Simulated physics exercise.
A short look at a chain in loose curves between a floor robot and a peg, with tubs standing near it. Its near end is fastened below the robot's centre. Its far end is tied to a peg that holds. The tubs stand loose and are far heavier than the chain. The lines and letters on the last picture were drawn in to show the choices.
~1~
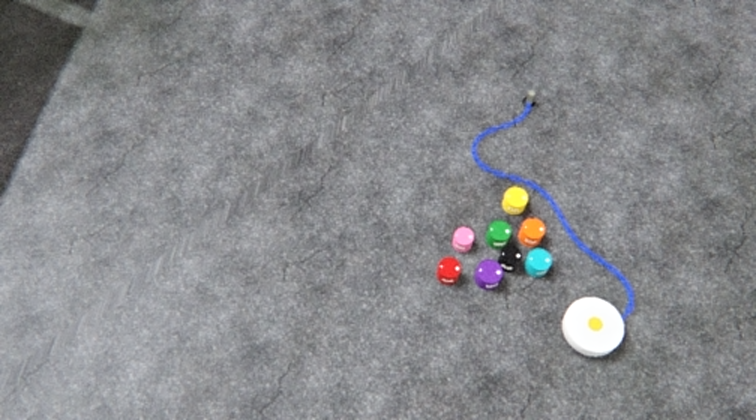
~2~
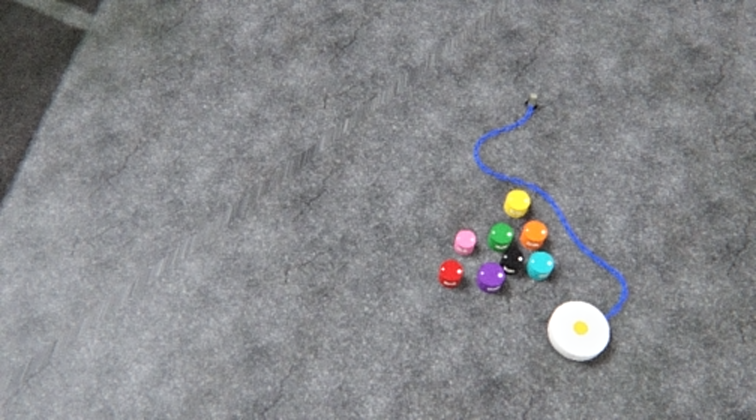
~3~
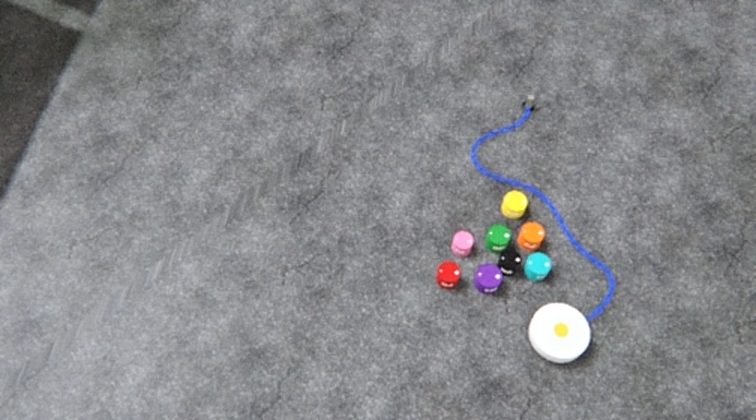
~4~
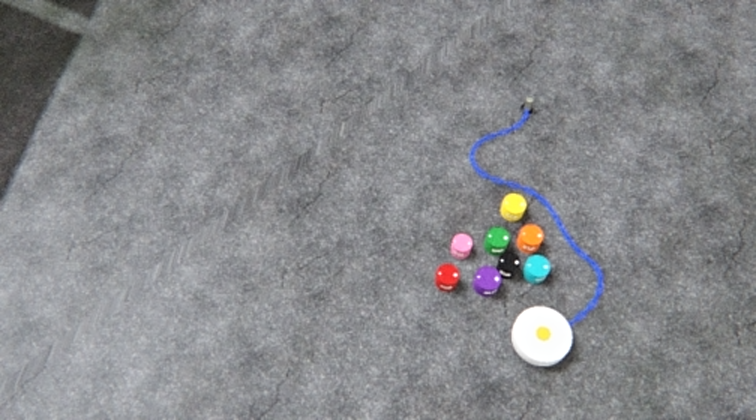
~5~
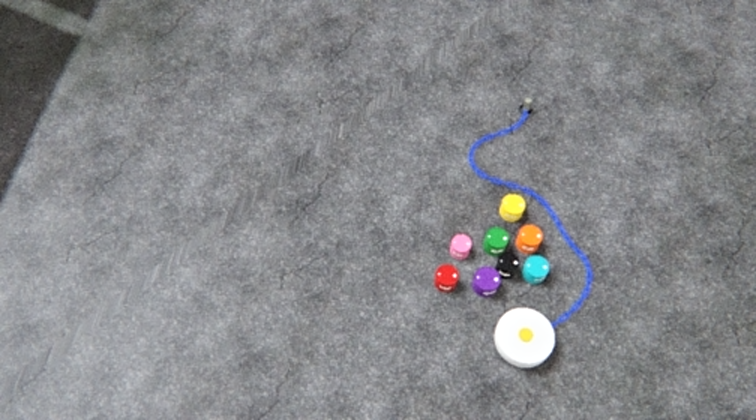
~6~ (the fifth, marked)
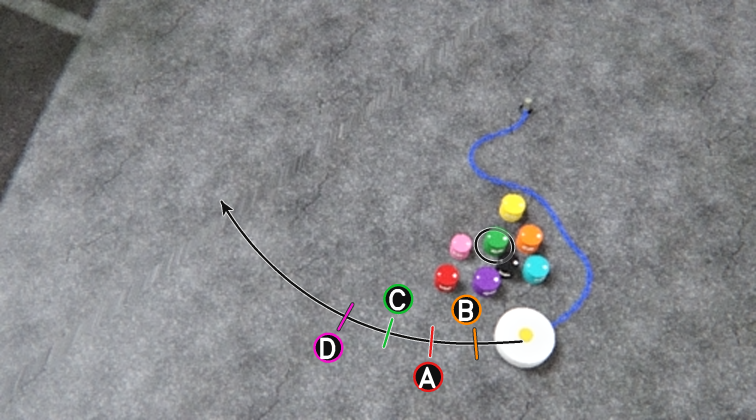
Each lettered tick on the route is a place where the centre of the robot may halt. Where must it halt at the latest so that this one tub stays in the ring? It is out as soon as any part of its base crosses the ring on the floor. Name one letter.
It can go as far as D.
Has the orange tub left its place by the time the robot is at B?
No.
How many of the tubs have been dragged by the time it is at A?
The count is none.
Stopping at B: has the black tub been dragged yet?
No.
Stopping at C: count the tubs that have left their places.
By then, none.
On the marked copy, A at (431, 341); B at (476, 344); C at (388, 333); D at (346, 317); the ring at (494, 246); the route from (522, 342) via (334, 311) to (221, 202).
Taking D. A third of the way, robot (460, 340); green tub (496, 242).
Two thirds of the way, robot (395, 331); green tub (496, 242).
When it is over, robot (345, 313); turquoise tub (517, 255); black tub (501, 266); green tub (496, 242); the green tub is still in its ring.
As for the rest, A is safe but short; B is safe but short; C is safe but short.
